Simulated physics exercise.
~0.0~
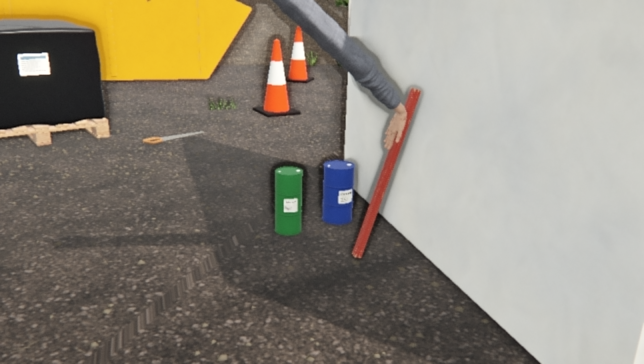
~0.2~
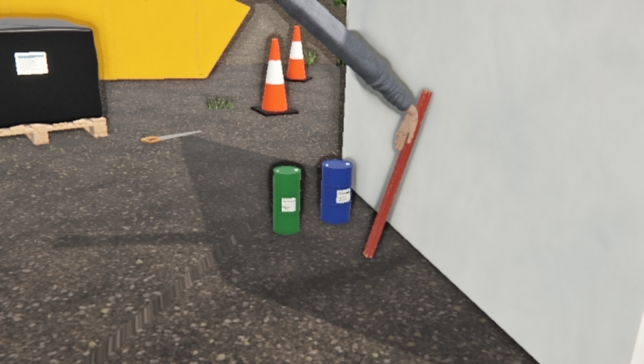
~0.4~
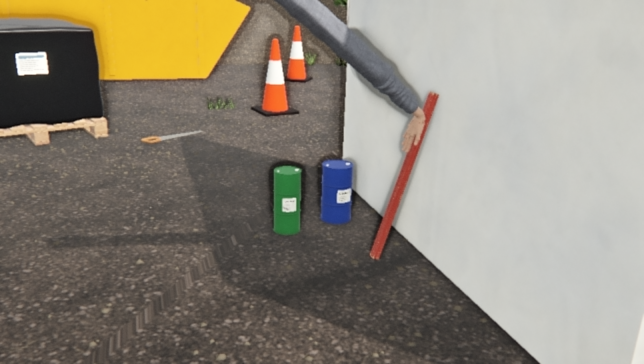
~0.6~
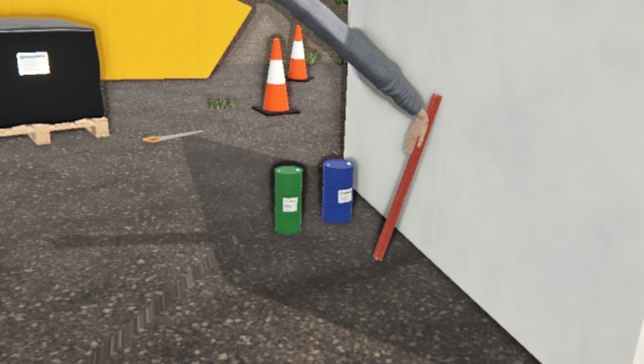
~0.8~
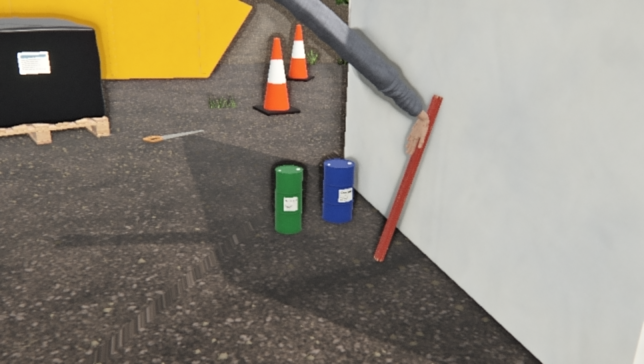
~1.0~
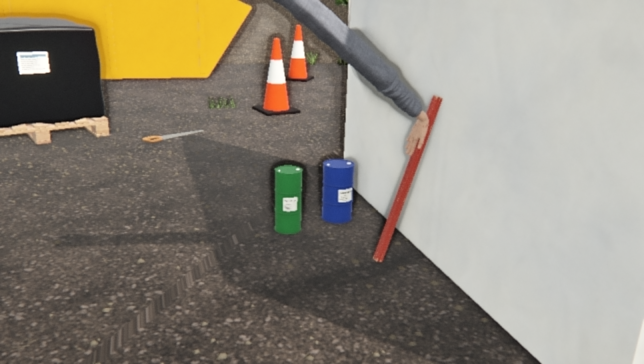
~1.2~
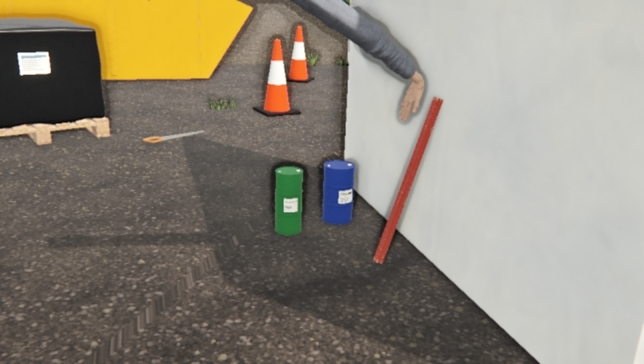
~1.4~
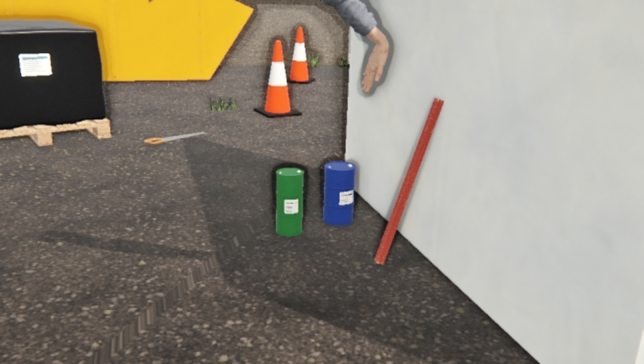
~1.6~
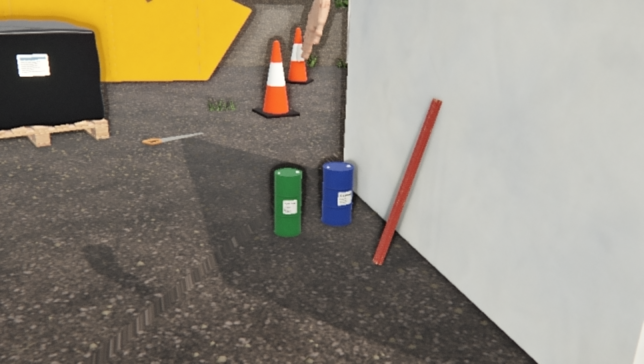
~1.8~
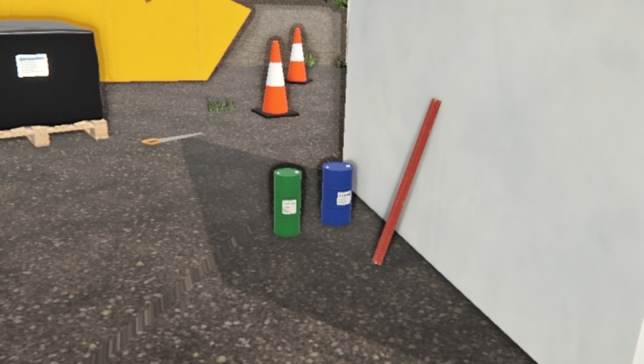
On dark paved ground beside a pale wall, near green and blue canisters and orange cones, a gray-sleeved arm shifts a red pole slightly right and holds it leaning. The hand lets go and withdraws upward out of view, and the pole stays propped against the wall.
